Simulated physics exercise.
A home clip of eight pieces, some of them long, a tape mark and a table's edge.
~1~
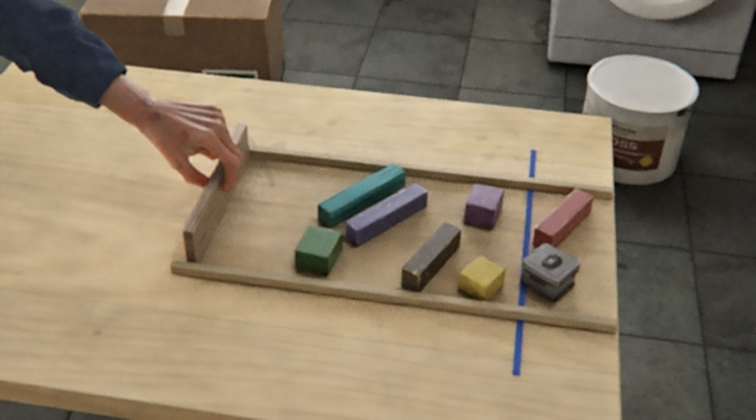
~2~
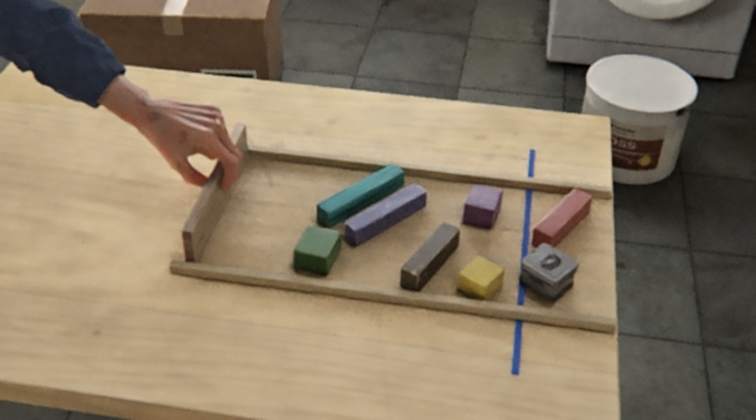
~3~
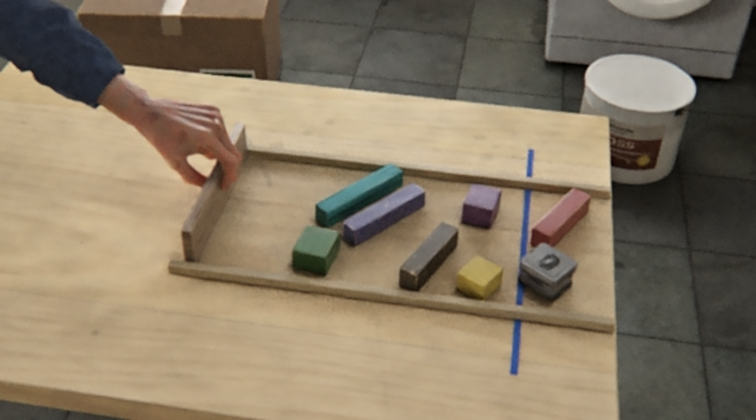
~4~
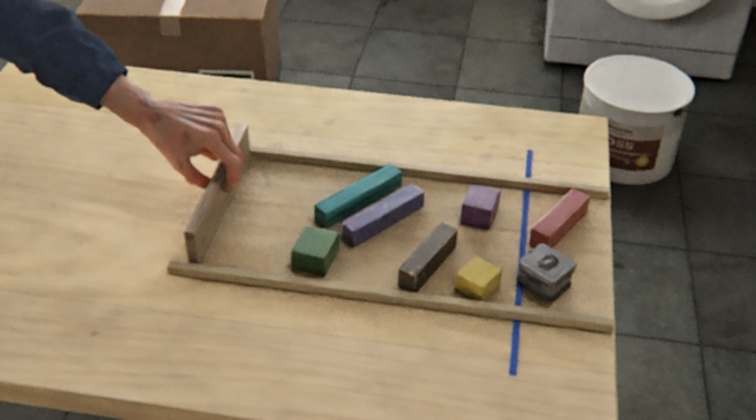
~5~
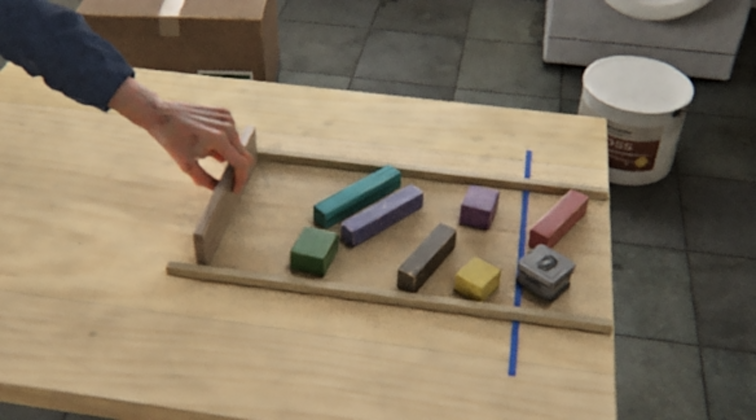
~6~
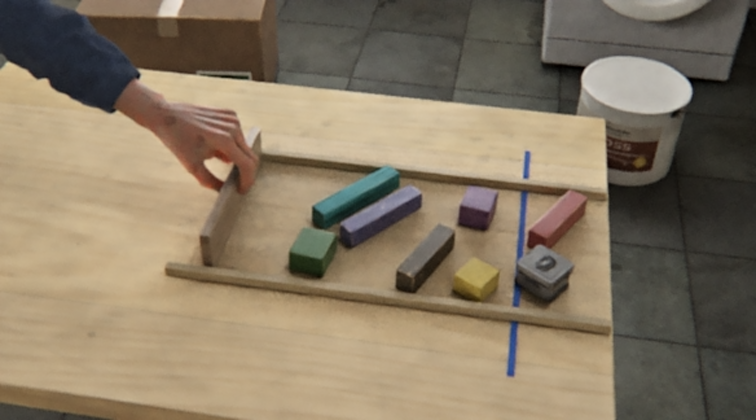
A hand held a wooden board upright at the left end of a railed tabletop lane, then slid it slightly right, while the eight colourful blocks and bars ahead of it stayed put.
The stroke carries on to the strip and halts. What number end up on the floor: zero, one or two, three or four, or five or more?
As it turns out, the number that fall off is one or two.
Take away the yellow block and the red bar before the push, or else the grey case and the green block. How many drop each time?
First 0, then 0.
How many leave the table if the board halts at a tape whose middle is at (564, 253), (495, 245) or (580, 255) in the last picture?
In that order 5, 0 and 5.
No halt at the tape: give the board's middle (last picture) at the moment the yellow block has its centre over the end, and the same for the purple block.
Its middle is around (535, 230) and around (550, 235).
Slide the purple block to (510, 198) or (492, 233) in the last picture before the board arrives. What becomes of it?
The purple block stays on; does not fall.
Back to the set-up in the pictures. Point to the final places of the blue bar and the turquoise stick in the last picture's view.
The blue bar at (551, 238), the turquoise stick at (532, 216).
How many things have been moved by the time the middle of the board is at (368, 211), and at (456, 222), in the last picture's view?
By then 3, and 7.
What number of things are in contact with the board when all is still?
The number is 2.
Soon after, none off yet; red bar at rest near (558, 221); grey case at rest near (543, 274); yellow block at rest near (476, 280).
Then, none off yet; red bar at rest near (558, 221); grey case at rest near (546, 274); yellow block moved about its own width near (499, 282).
At rest, the number that fall off is one or two; fallen, grey case.
